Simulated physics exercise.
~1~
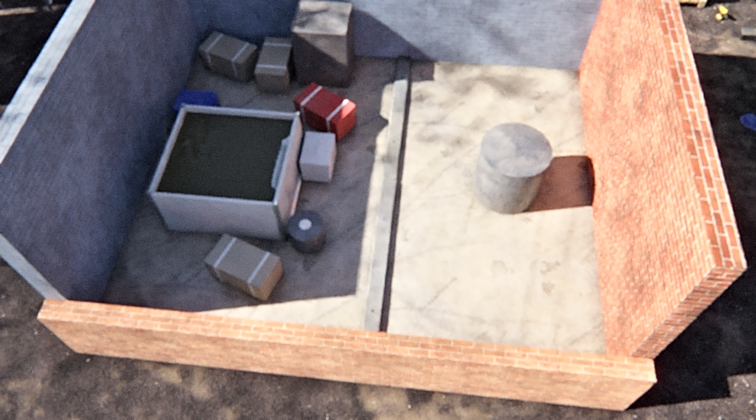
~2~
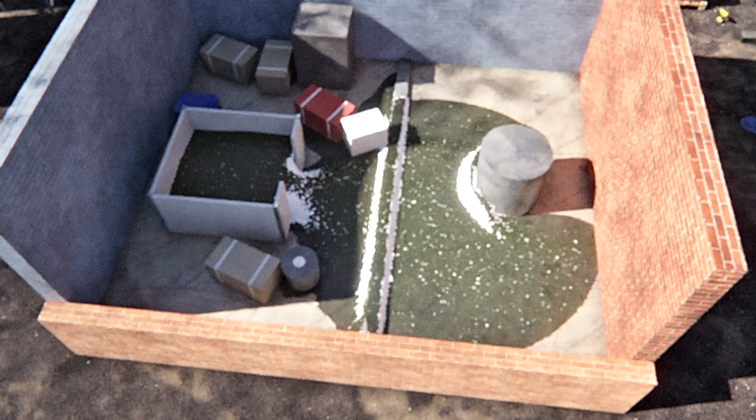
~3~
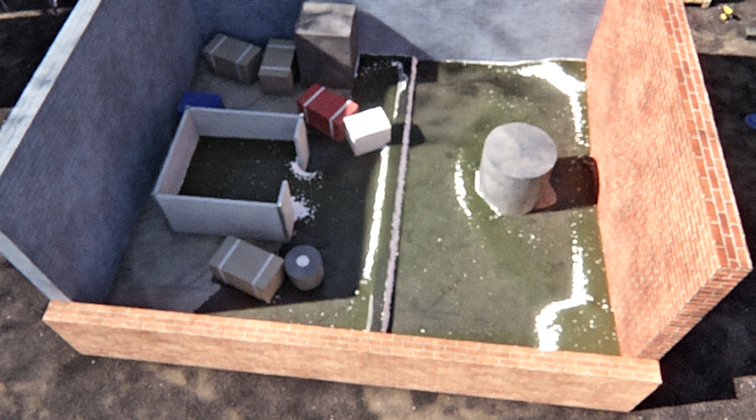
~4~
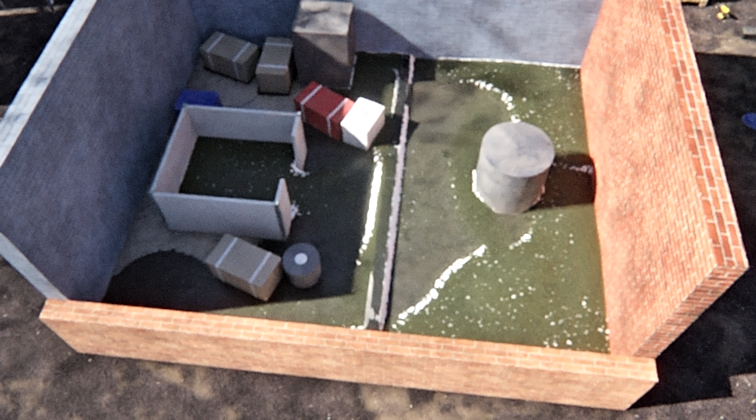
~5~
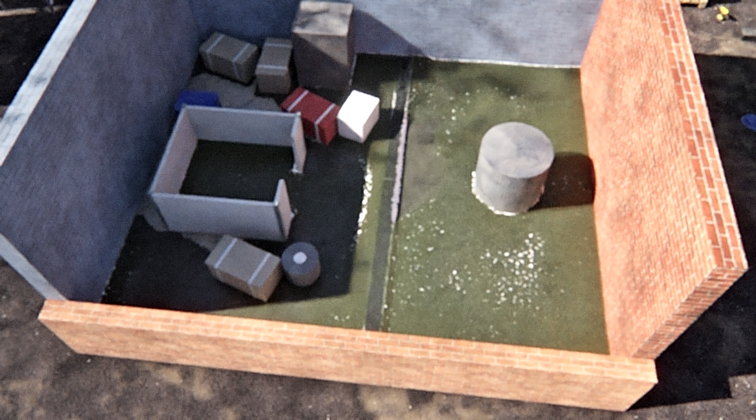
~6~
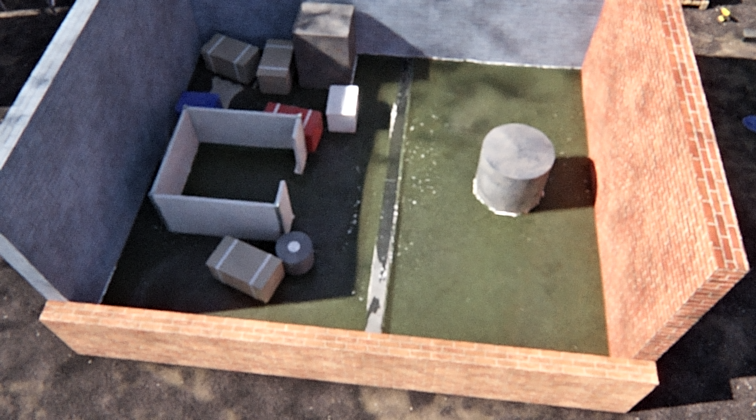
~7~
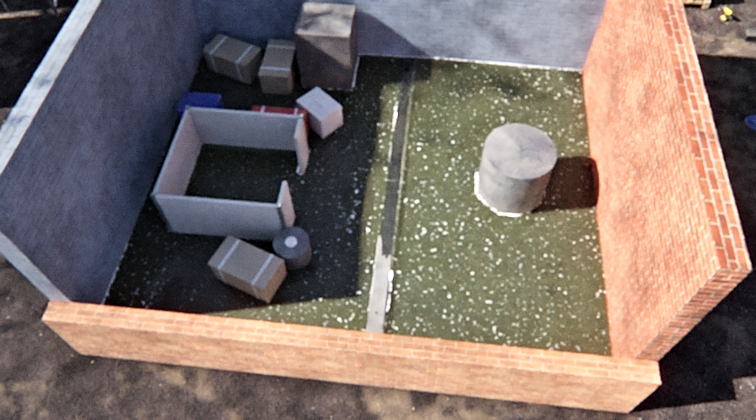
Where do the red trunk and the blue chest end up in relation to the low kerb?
Both stay on the tank's side of the low kerb, and neither one gets across it.
In a walled yard of grey and brick walls, seen from high above with a slight sway, a pale open tank of dark green water stands on the left among tan, red, white and blue boxes and a small grey drum. A low kerb crosses the floor, with a big grey cylinder beyond it. Part of the tank's right side gives way, and water rushes over the kerb and around the cylinder, pushing the white box right and the drum nearer the front. The water spreads to the brick wall and across the left floor. Finally, the white box and red trunk shift back left, staying on the tank's side as foam flecks the green water.
